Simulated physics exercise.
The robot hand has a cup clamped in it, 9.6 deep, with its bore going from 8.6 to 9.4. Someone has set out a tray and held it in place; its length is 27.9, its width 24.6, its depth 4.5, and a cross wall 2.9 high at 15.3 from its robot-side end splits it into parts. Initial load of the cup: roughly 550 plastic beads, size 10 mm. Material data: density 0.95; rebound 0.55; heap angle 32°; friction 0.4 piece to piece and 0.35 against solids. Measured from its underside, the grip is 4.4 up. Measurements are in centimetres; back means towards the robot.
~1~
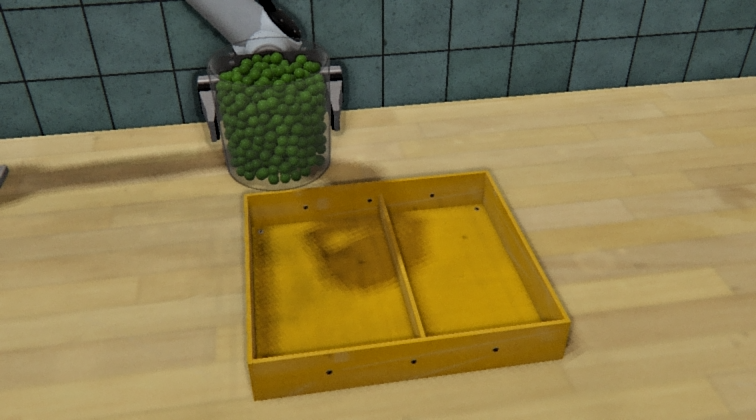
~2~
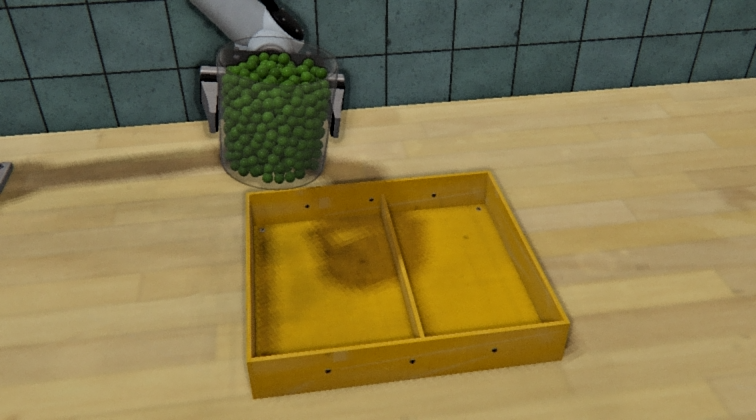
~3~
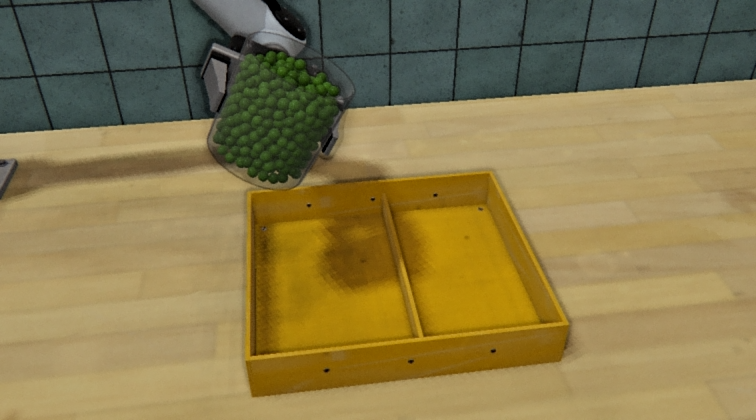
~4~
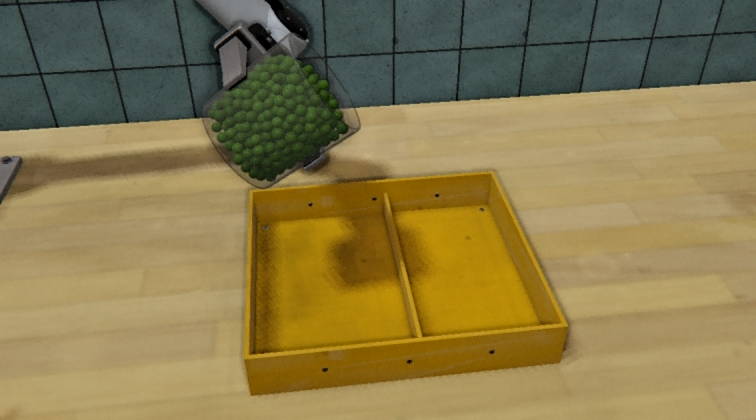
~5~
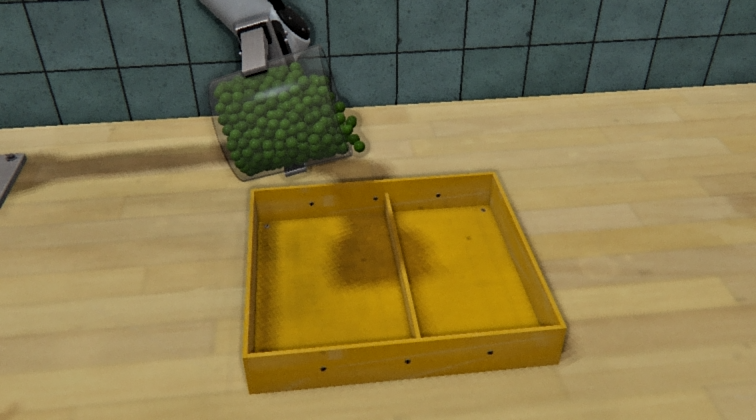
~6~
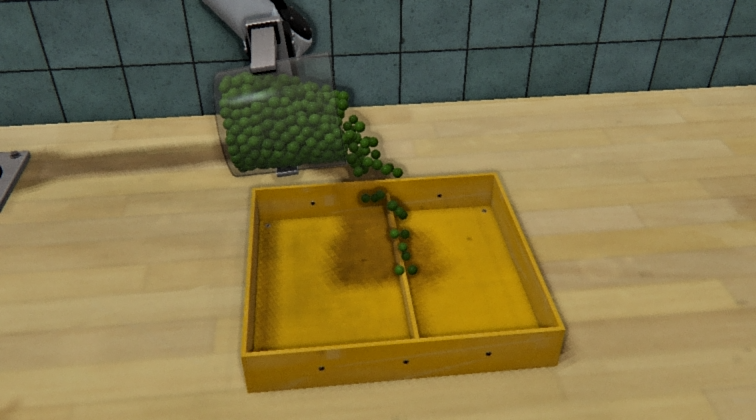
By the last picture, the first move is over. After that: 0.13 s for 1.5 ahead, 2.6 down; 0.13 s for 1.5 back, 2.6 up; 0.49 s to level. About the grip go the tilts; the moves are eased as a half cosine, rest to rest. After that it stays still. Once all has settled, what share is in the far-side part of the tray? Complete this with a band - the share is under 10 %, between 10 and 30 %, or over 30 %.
The share is between 10 and 30 %.
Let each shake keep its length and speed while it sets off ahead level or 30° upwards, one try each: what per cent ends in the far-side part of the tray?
Some 35 and 35 per cent.
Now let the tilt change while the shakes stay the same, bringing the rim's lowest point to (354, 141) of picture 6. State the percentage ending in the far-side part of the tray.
My estimate is some 10 per cent.
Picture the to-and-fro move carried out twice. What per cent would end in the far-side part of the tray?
In that case, some 20 per cent.
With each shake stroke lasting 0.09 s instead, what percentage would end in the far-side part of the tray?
That change gives some 25 percent.
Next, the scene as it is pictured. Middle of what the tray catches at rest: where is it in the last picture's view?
Around (439, 281).
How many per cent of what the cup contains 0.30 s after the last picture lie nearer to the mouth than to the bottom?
Roughly 45 per cent.
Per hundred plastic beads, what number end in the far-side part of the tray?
Some 20 percent.
Then, 0.30 s on, tilted 83° forward, highest piece 23 above the table; 400 in the cup, 71 in the far-side part, 36 in the robot-side part, 39 in flight or on a rim.
Then, 0.60 s on, tilted 18° forward, highest piece 25 above the table; 368 in the cup, 110 in the far-side part, 66 in the robot-side part, 2 in flight or on a rim.
Then, 0.95 s on, level, highest piece 25 above the table; 368 in the cup, 110 in the far-side part, 68 in the robot-side part.
Then, 2.00 s on, level, highest piece 25 above the table; 368 in the cup, 110 in the far-side part, 68 in the robot-side part.
In the end, 368 in the cup, 110 in the far-side part, 68 in the robot-side part. That is 20 % in the far-side part of the tray.
